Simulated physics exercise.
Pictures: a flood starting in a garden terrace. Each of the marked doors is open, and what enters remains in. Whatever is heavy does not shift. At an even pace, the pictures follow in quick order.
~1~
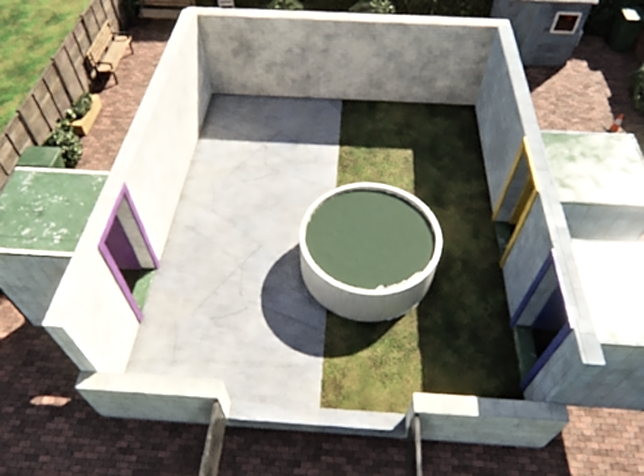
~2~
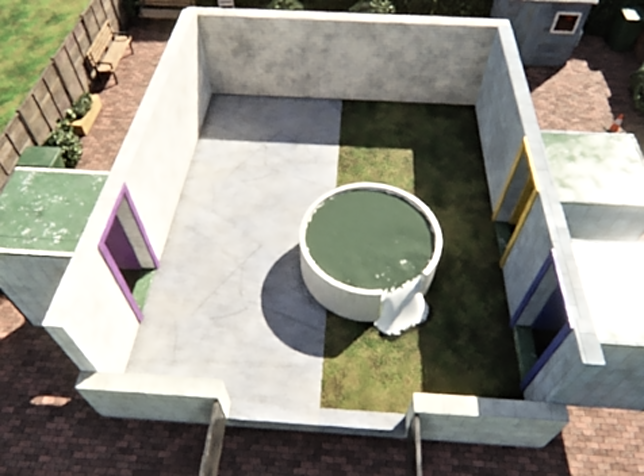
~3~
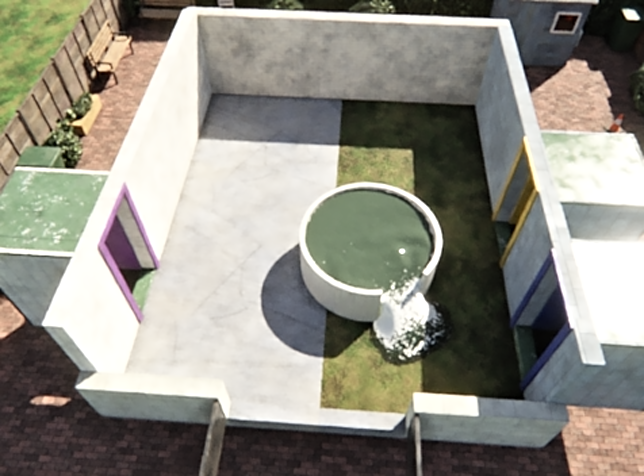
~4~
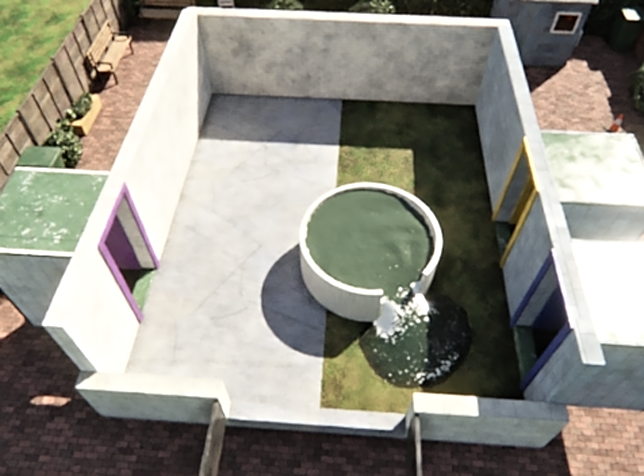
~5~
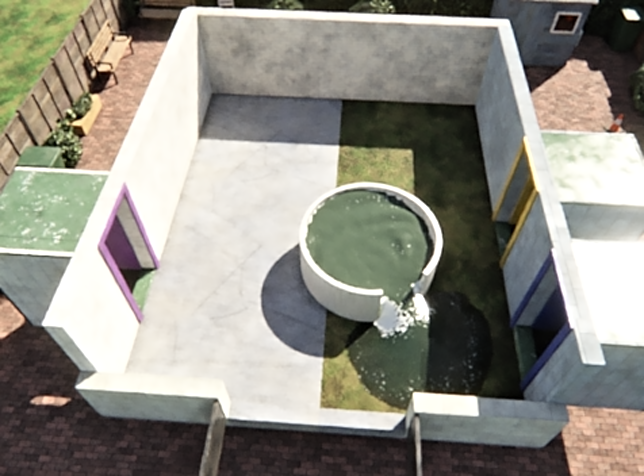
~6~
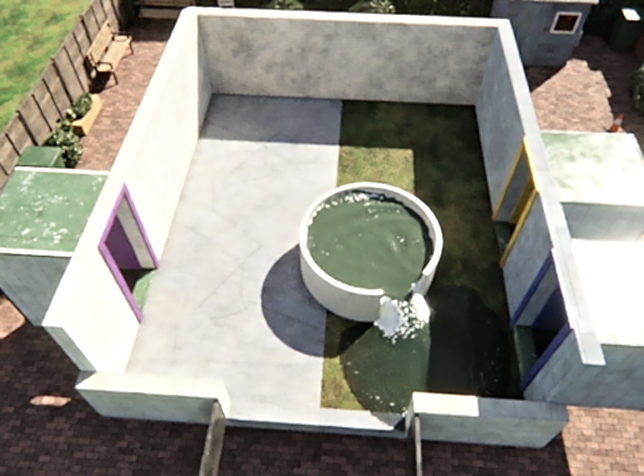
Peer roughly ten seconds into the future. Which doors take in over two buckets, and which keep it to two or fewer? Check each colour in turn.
The purple door keeps it to two or fewer; the blue door takes in over two; the yellow door takes in over two.
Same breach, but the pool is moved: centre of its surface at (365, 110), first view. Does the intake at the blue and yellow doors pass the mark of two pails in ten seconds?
Result - blue door: Falls short; yellow door: Overshoots.
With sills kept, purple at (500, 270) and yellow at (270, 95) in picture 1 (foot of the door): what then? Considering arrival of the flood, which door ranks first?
The door marked blue.
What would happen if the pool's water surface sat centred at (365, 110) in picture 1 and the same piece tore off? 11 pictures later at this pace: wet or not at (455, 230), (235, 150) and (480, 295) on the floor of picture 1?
I'd call them watered, still dry and watered, in the order asked.
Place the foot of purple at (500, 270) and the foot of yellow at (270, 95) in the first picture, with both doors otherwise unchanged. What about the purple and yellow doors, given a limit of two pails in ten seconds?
Then: The purple one tops the mark, the yellow one falls short.
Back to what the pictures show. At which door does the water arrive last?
My answer is the purple-painted one.
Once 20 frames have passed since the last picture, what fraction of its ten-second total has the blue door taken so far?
My estimate: Close to 65 per cent.
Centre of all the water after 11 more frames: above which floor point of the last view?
About (397, 299) in the last view.
A moment on, water covers 15 % of the floor; the purple door not reached, the blue door wet at the sill, nothing in, the yellow door not reached.
Next, water covers 15 % of the floor; the purple door not reached, the blue door over two buckets in, the yellow door not reached.
Then, water covers 25 % of the floor; the purple door not reached, the blue door far over two buckets in, the yellow door under two buckets in.
Later, water covers 50 % of the floor; the purple door not reached, the blue door far over two buckets in, the yellow door under two buckets in.
In the end, water covers 75 % of the floor; the purple door wet at the sill, nothing in, the blue door far over two buckets in, the yellow door over two buckets in.
